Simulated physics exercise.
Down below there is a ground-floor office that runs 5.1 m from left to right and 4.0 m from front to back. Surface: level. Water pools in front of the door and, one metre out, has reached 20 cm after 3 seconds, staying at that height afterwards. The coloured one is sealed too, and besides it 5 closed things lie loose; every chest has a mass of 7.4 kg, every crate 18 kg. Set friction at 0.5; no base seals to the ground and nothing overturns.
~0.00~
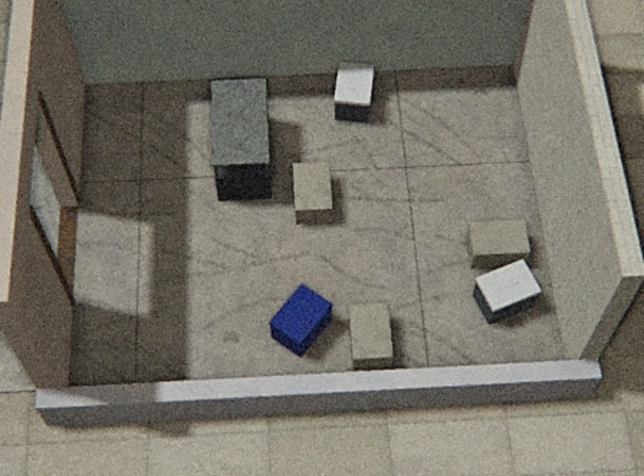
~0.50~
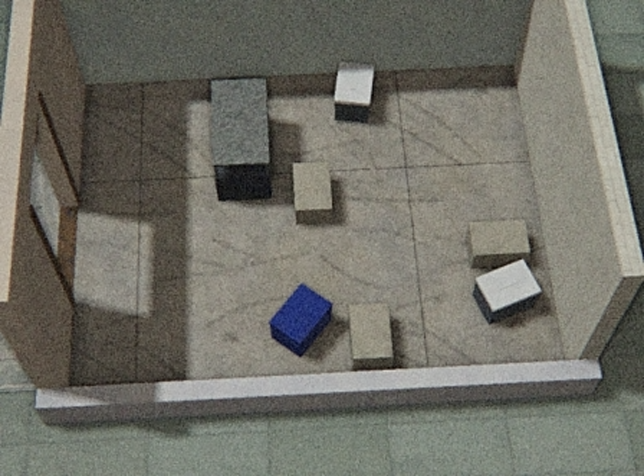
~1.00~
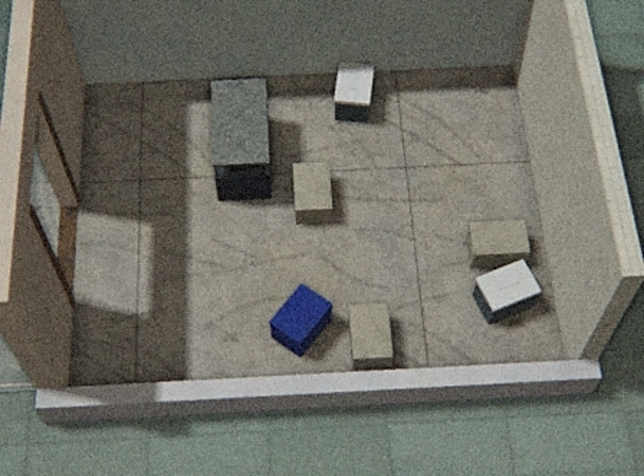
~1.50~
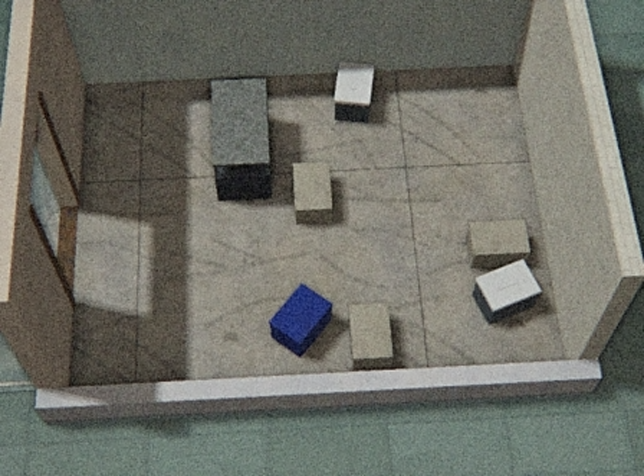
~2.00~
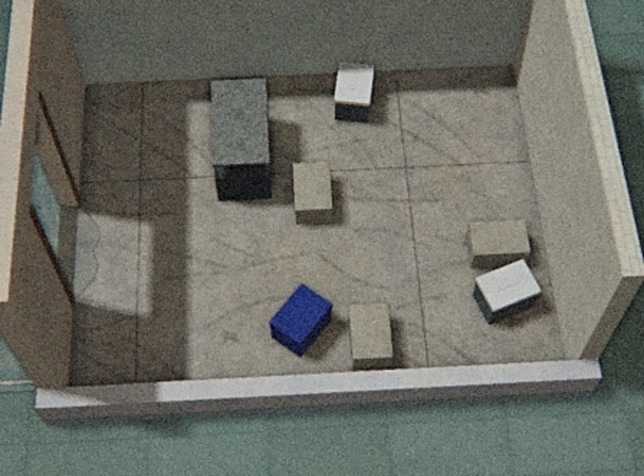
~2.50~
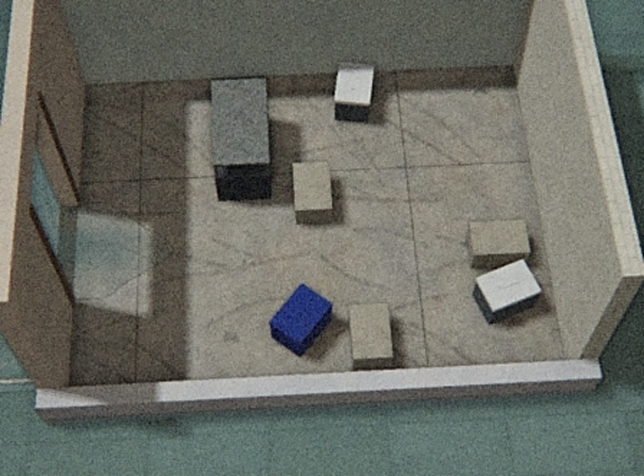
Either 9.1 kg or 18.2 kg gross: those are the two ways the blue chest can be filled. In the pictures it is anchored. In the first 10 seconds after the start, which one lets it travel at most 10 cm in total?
It moves too much either way.
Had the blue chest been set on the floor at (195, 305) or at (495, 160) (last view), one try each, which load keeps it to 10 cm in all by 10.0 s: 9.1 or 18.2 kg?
One by one: Neither mass suffices; only the big mass suffices.
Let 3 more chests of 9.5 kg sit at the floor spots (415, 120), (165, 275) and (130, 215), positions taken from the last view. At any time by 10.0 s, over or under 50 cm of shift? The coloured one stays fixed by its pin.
Listed in order, they go beneath the bar, over the bar, over the bar.
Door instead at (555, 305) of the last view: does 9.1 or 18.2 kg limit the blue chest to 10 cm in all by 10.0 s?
Short version: Neither mass is sufficient.
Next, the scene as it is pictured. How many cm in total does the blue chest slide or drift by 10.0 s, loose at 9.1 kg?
Roughly 80 cm.
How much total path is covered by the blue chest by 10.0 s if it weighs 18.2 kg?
Roughly 50 centimetres altogether.
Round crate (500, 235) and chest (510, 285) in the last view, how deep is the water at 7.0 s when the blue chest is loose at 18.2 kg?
Depths: Near 3 cm, then near 5 cm.
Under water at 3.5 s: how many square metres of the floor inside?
4.0 m2.
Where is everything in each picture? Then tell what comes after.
The blue chest at (301, 313) rests on the ground; water covers 0.0 m2; 0 of 6 have shifted, in the first frame.
The blue chest at (301, 313), on the bottom; 0.0 m2 under water; 0 of 6 have shifted, in the second frame.
The blue chest at (301, 313), on the bottom; 0.0 m2 under water; 0 of 6 have shifted, in the third frame.
The blue chest at (301, 313), on the bottom; 0.0 m2 under water; 0 of 6 have shifted, in the fourth frame.
The blue chest at (301, 313) rests on the ground; water covers 0.2 m2; 0 of 6 have shifted, in the fifth frame.
The blue chest at (301, 313), on the bottom; water covers 0.8 m2; 0 of 6 have shifted, in the sixth frame.
After 3.5 s the blue chest would be 0 cm from its start with 9.1 kg and 0 cm from its start with 18.2 kg; 0 cm of water round it then.
After 4.5 s the blue chest would be 12 cm from its start with 9.1 kg and 0 cm from its start with 18.2 kg; 4 cm of water round it then.
After 7.0 s the blue chest would be 46 cm from its start with 9.1 kg and 1 cm from its start with 18.2 kg; 7 cm of water round it then.
After 10.0 s the blue chest would be 76 cm from its start with 9.1 kg and 51 cm from its start with 18.2 kg; 9 cm of water round it then.
